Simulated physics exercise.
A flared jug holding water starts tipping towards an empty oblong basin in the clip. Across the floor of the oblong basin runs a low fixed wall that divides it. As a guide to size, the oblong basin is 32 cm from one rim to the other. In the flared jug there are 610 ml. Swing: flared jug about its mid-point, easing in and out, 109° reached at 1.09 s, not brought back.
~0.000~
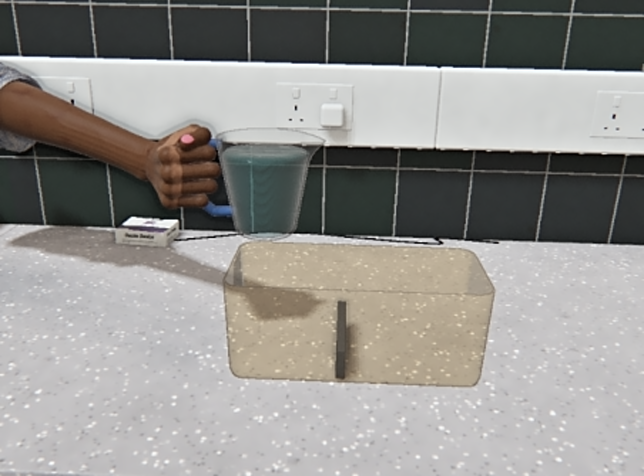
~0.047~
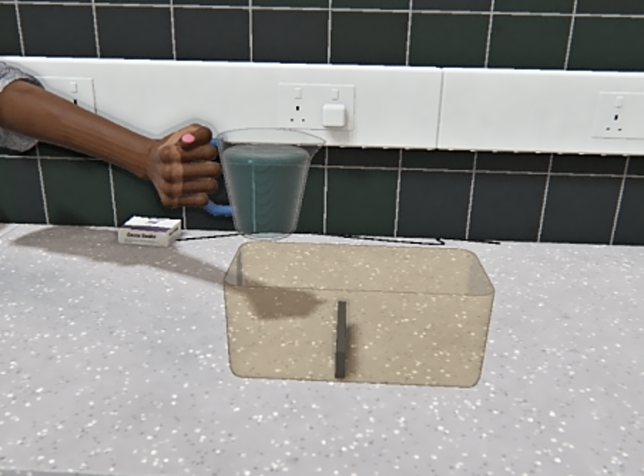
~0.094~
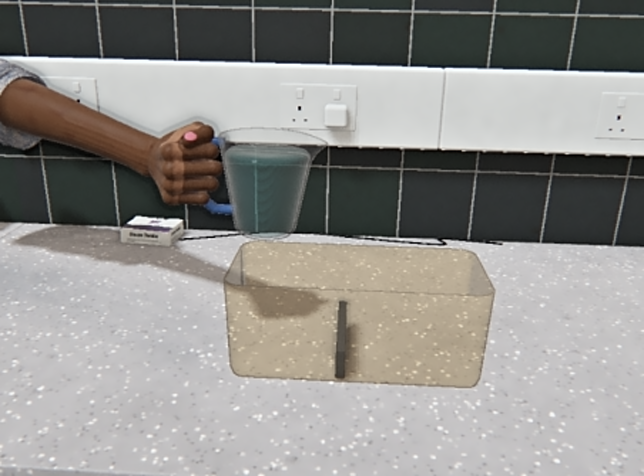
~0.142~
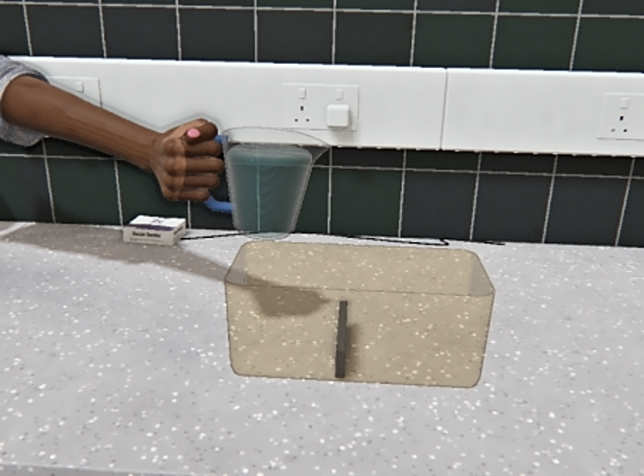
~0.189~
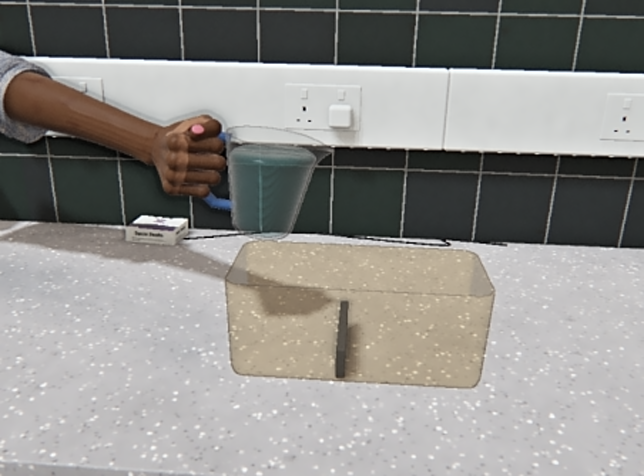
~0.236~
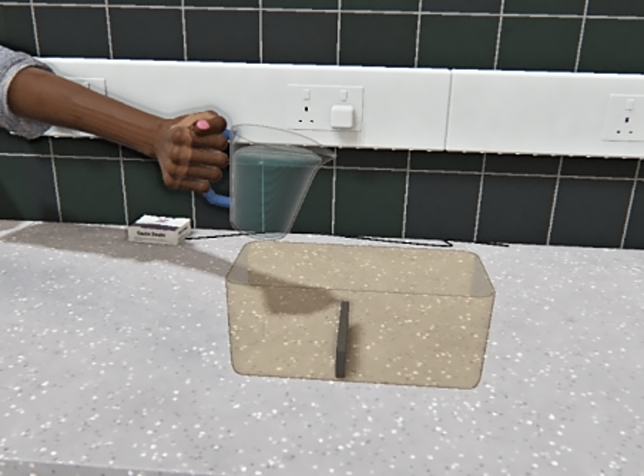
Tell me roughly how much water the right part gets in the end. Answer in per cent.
It gets about 83 per cent.
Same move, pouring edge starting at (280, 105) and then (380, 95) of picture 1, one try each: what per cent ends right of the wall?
First 35, then 90 per cent.
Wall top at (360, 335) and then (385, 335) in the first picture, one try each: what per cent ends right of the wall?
In order, 65 and 25 per cent.
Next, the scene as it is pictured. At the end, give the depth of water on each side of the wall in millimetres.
Left part about 6 mm deep, right part about 22 mm deep.
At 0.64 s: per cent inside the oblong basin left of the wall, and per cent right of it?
I'd say about 0 left and about 12 right.
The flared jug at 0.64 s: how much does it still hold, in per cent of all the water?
I'd put it near 70 percent.
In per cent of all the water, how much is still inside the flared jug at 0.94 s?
What remains is about 14 percent of it all.
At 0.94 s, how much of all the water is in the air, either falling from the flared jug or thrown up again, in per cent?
Close to 9 in every hundred parts.
After 0.64 s the tilt is 70° and 70 per cent is still to pour, 0 is left of the wall and 12 right of it.
After 0.94 s the tilt is 104° and 13 per cent is still to pour, 9 is left of the wall and 69 right of it.
After 1.25 s the tilt is 109° and 0 per cent is still to pour, 15 is left of the wall and 84 right of it.
After 1.59 s the tilt is 109° and 0 per cent is still to pour, 16 is left of the wall and 83 right of it.
In the end 16 per cent lies left of the wall, 83 right of it and 0 outside.
